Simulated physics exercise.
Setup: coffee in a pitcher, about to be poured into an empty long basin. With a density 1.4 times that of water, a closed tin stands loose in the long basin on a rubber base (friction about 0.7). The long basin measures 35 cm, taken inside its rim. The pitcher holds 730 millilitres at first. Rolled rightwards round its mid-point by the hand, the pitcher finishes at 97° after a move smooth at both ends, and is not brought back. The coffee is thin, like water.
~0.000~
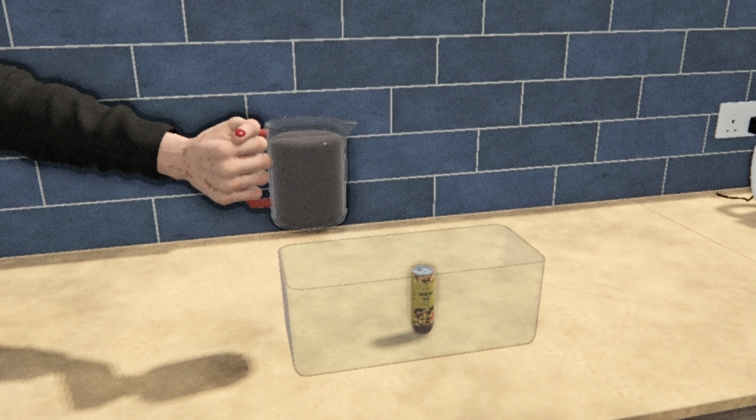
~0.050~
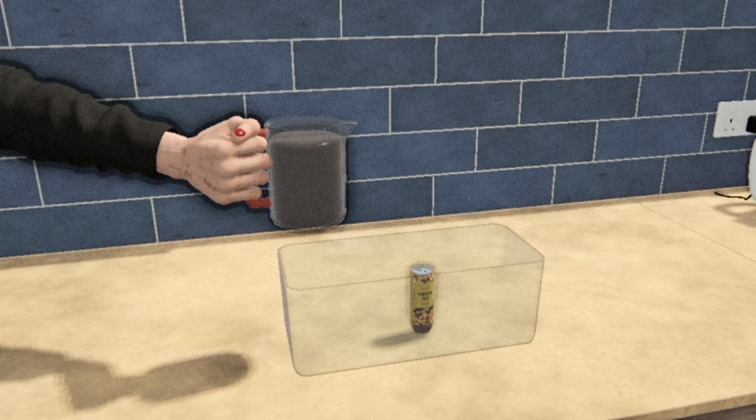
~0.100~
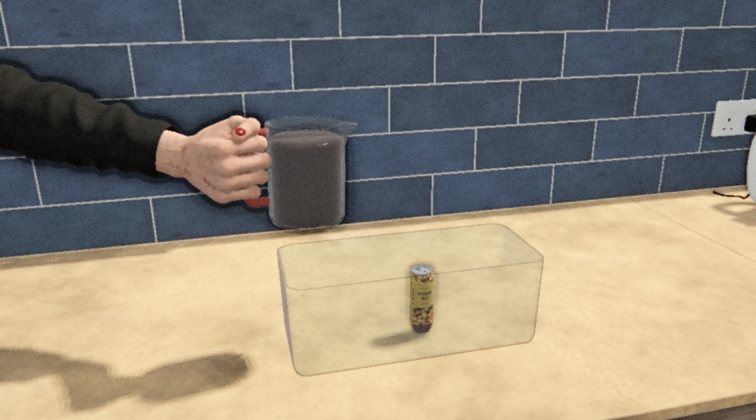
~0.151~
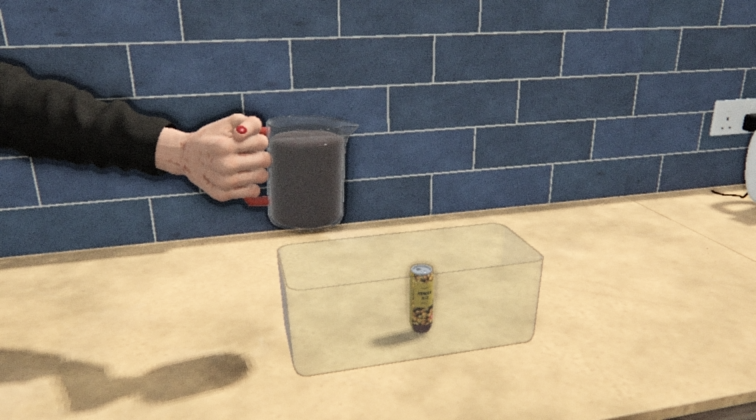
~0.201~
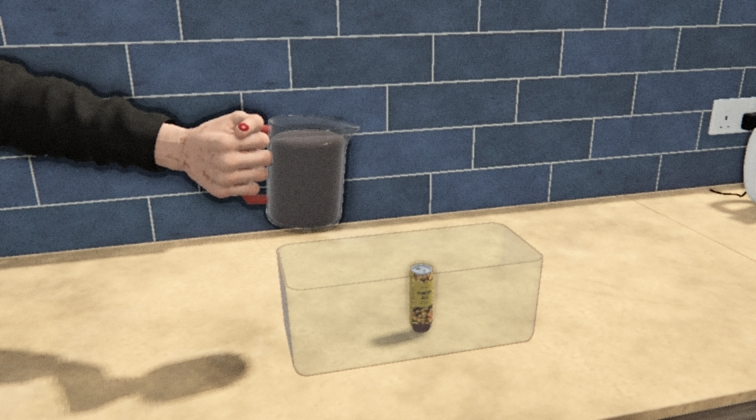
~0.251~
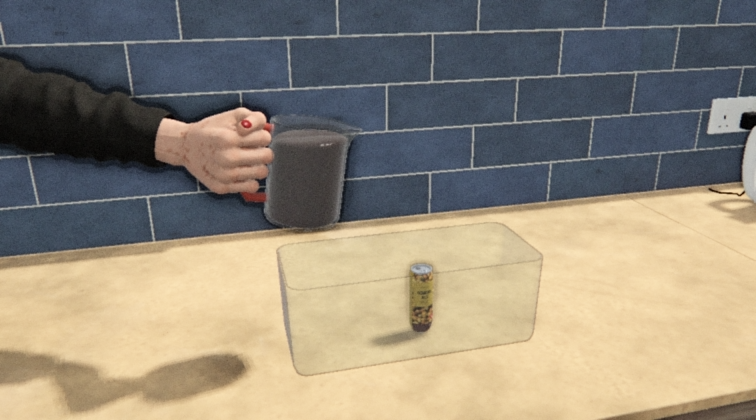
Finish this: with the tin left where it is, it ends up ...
It ends up knocked over.
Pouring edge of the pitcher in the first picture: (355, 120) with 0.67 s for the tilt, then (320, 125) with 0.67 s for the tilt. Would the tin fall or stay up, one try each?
Run one: It tumbles. Run two: It does not tip.
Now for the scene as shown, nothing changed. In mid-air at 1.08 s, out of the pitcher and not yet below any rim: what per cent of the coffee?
I'd put it at about 16 per cent of the liquid.
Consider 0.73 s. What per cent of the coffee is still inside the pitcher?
Around 90 percent.
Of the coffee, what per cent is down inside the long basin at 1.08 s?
The share is close to 36 percent.
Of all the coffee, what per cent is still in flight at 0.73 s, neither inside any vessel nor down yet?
Estimate: About 9 % of all of it.
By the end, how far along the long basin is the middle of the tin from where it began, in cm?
Looks like roughly 7.0 cm in total.
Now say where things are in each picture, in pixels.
It leans 0°; its right rim is at (357, 122); the coffee meets the walls at (269, 140) and (341, 135); the long basin's rim runs from (282, 268) to (525, 242); the tin's top is at (423, 273), in the first frame.
It leans 0°; its right rim is at (357, 122); the coffee meets the walls at (268, 139) and (341, 135), in the second frame.
It leans 1°; its right rim is at (357, 123); the coffee meets the walls at (268, 139) and (342, 135), in the third frame.
It leans 3°; its right rim is at (358, 124); the coffee meets the walls at (270, 139) and (343, 136), in the fourth frame.
It leans 5°; its right rim is at (360, 126); the coffee meets the walls at (269, 140) and (344, 135), in the fifth frame.
It leans 8°; its right rim is at (362, 128); the coffee meets the walls at (272, 141) and (347, 135), in the sixth frame.
By 0.73 s the tilt is 55° and 89 per cent is still to pour; the tin stands where it began.
By 1.08 s the tilt is 88° and 48 per cent is still to pour; the tin stands where it began.
By 1.45 s the tilt is 97° and 10 per cent is still to pour; the tin leans 20°.
By 1.85 s the tilt is 97° and 2 per cent is still to pour; the tin lies on its side.
At rest the tin lies on its side.
